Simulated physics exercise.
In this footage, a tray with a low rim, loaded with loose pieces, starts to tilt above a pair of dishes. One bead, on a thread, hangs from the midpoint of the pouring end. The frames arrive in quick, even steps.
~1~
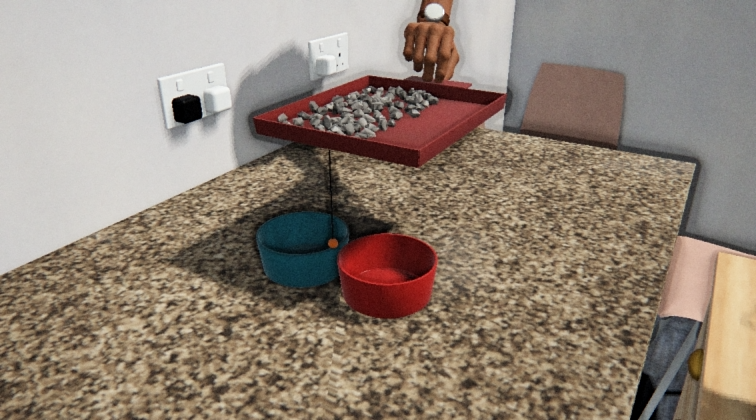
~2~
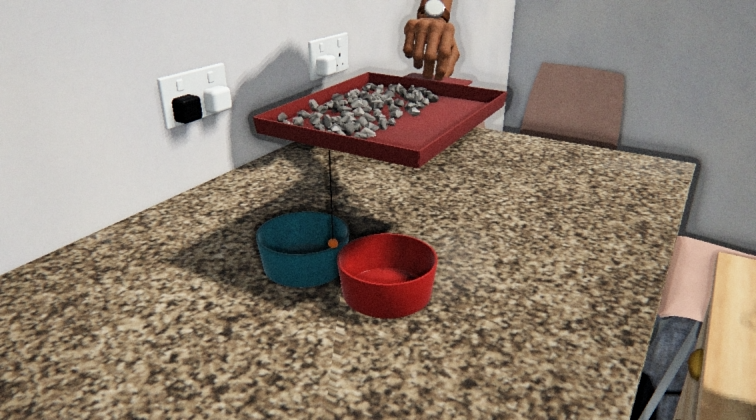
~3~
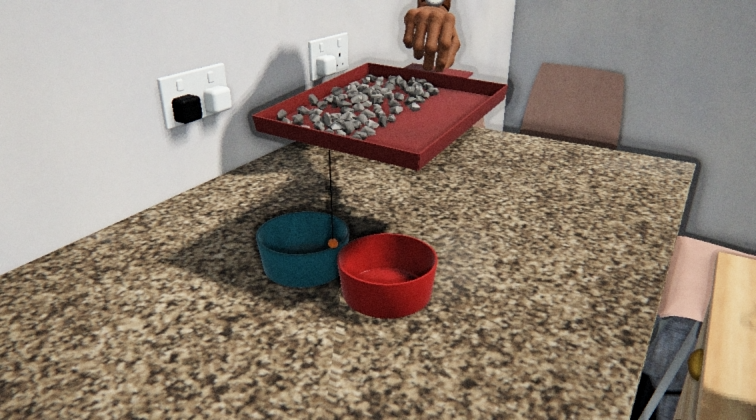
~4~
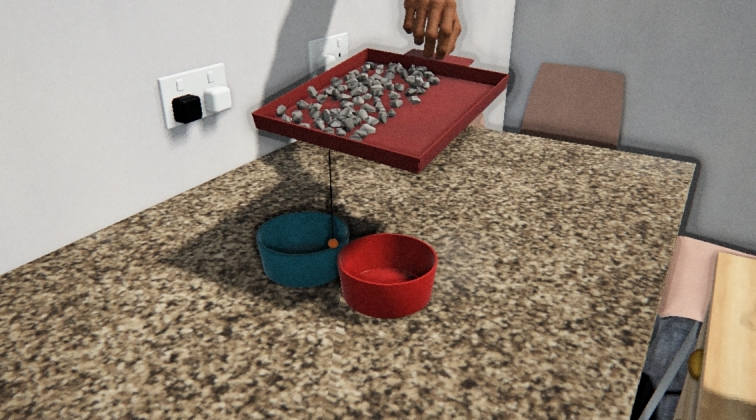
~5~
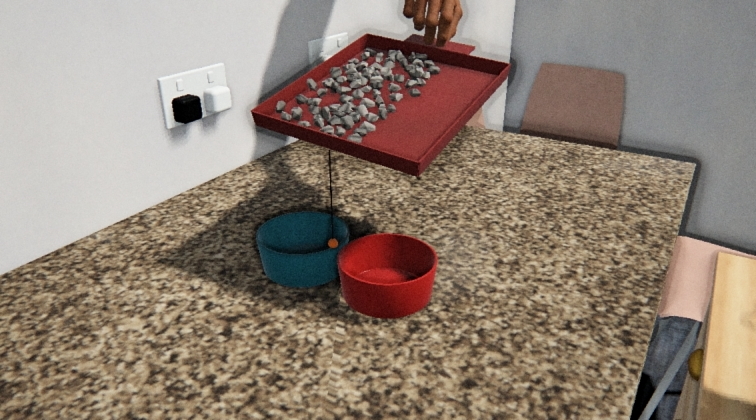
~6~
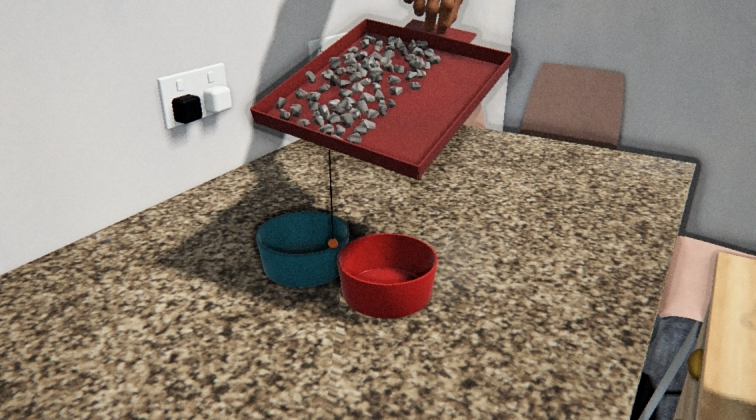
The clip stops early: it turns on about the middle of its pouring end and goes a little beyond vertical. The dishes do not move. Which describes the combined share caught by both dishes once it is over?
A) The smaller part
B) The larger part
The answer is A.
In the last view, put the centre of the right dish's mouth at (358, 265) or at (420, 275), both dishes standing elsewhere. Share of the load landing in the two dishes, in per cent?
50 %, 50 %.
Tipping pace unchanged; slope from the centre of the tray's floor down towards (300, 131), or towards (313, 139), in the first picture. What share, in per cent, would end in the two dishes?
80 % and 20 %.
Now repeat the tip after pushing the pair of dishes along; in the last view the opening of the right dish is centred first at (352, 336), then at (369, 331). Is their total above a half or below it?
The first place gets a lesser share, the second a lesser share.
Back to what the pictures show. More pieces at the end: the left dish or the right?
That would be the right of the two, then.
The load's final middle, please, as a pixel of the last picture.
The centre comes to rest near (374, 325).
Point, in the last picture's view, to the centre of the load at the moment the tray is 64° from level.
Somewhere near pixel (371, 143).
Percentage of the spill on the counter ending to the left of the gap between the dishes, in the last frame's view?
Roughly 30 percent.
Shortly afterwards, tray tipped steeply; all but a few on the tray; only a few in the air.
Next, tray tipped past a quarter turn; near a third on the tray; a little in the right dish; near half outside both; only a few in the air.
Some moments later, tray tipped past a quarter turn; near a third in the right dish; near two thirds outside both.
In the end, tray tipped past a quarter turn; near a third in the right dish; none at all in the left dish; near two thirds outside both.
